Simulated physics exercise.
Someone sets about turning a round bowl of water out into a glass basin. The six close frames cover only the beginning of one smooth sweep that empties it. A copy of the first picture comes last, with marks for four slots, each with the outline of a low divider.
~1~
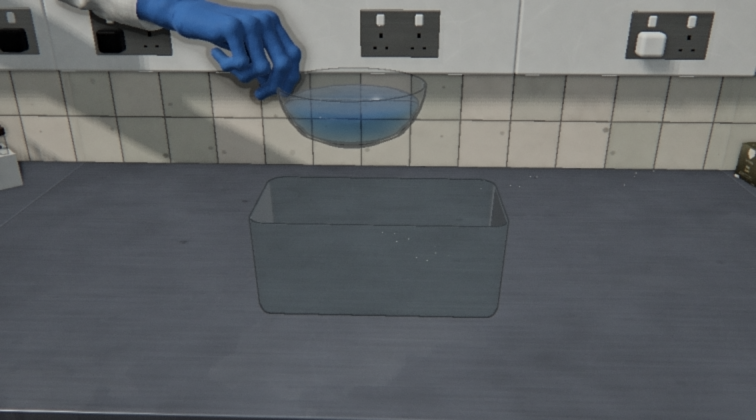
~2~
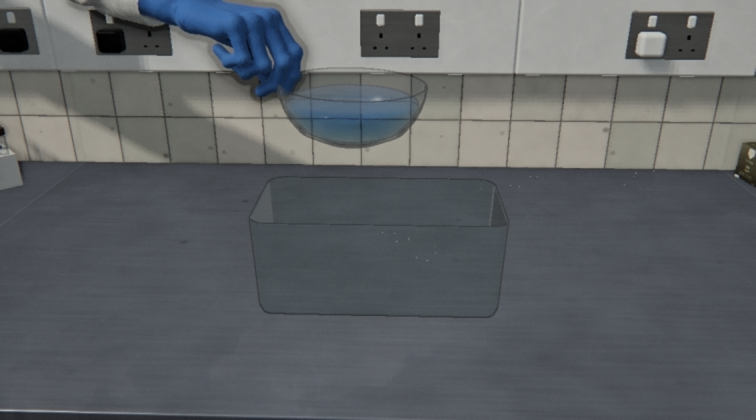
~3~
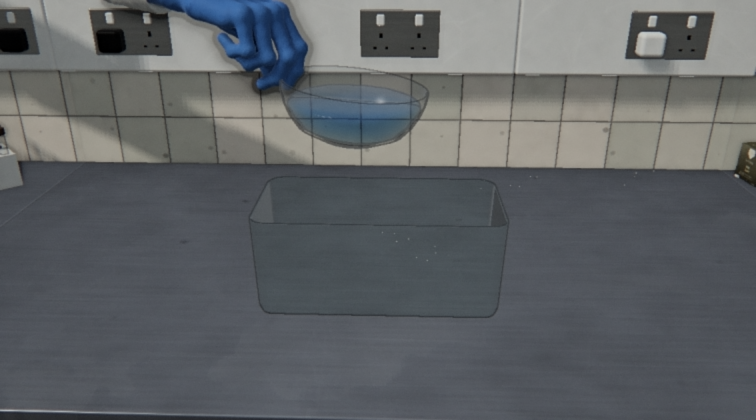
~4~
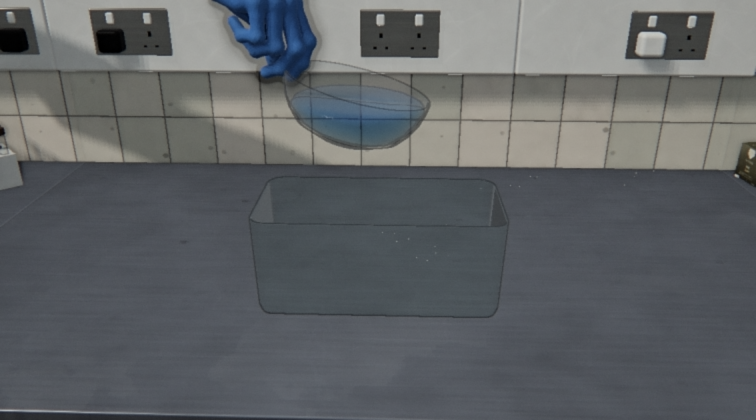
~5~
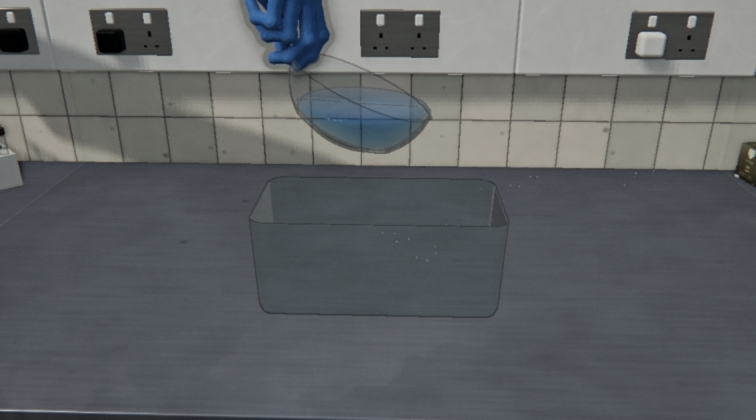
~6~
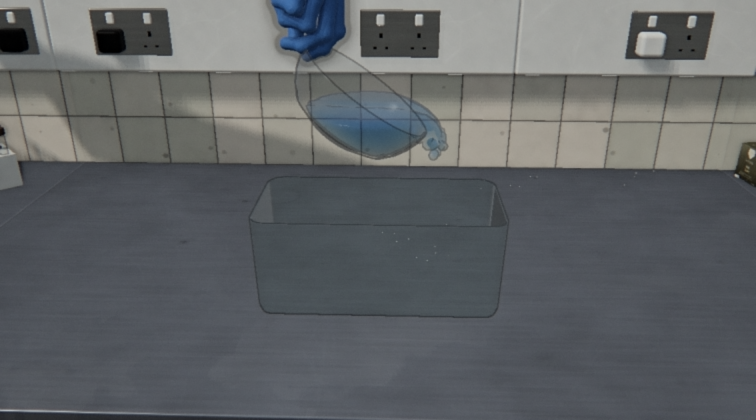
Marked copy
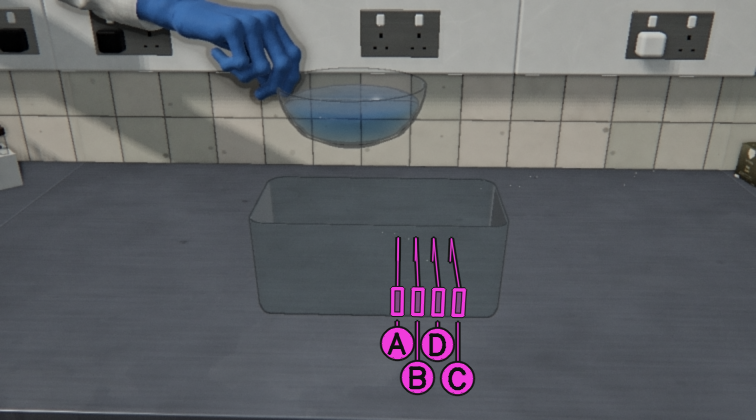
At the start, a blue-gloved hand holds a clear round bowl of blue water upright above an empty glass basin on a grey worktop. The hand rises and shifts right, tilting the bowl further and further to the right, until water slips over its lower lip in a short, curling stream.
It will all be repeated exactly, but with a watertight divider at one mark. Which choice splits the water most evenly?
D works best here.
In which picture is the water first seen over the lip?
Picture 5.
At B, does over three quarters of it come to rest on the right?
No.
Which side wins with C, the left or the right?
The left one.
In magenta, A at (397, 321); B at (417, 321); C at (457, 322); D at (437, 322).
For slot A, about 24 % ends left of the wall and 75 % right of it.
For slot B, about 34 % ends left of the wall and 65 % right of it.
For slot C, about 66 % ends left of the wall and 33 % right of it.
For slot D, about 46 % ends left of the wall and 53 % right of it.
